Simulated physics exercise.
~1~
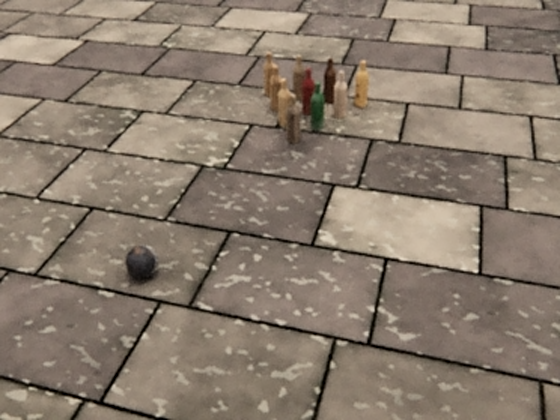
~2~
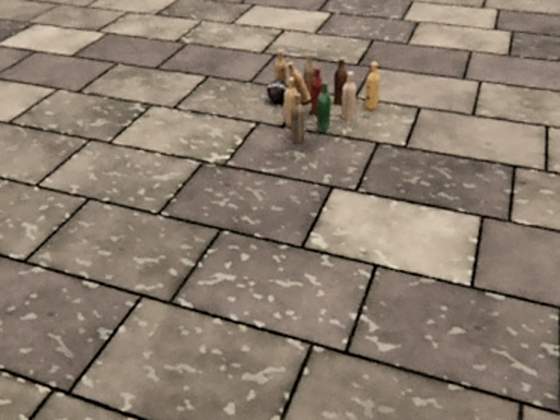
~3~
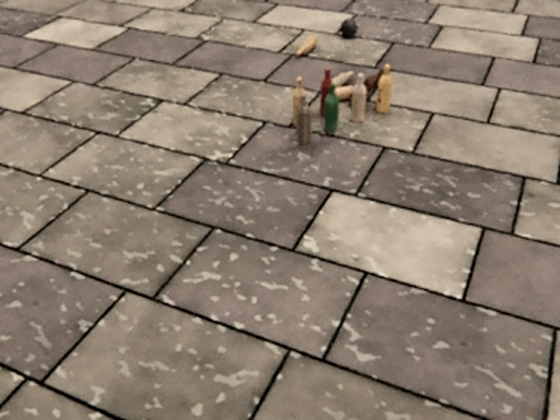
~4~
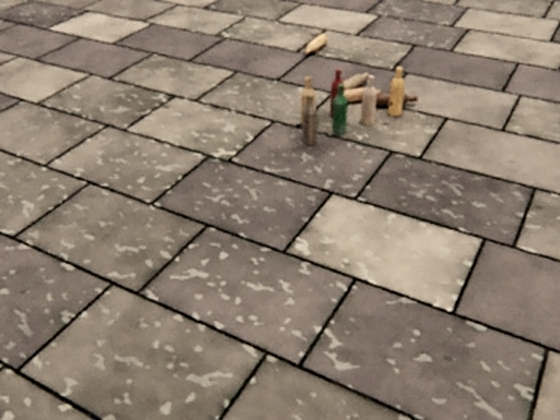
A small dark ball rolls across grey and tan paving slabs towards a tight cluster of bottle-shaped wooden skittles, seen from above at an angle as the view drifts slightly sideways. Most of the skittles are plain wood or brown, with a green one near the front and a red one just behind it. The ball moves right and away, reaching the left side of the group and knocking into it. Skittles topple, one landing beyond the rest, as the ball rolls on into the distance. Finally the ball is gone from sight, four skittles are down, and the green and red ones still stand.
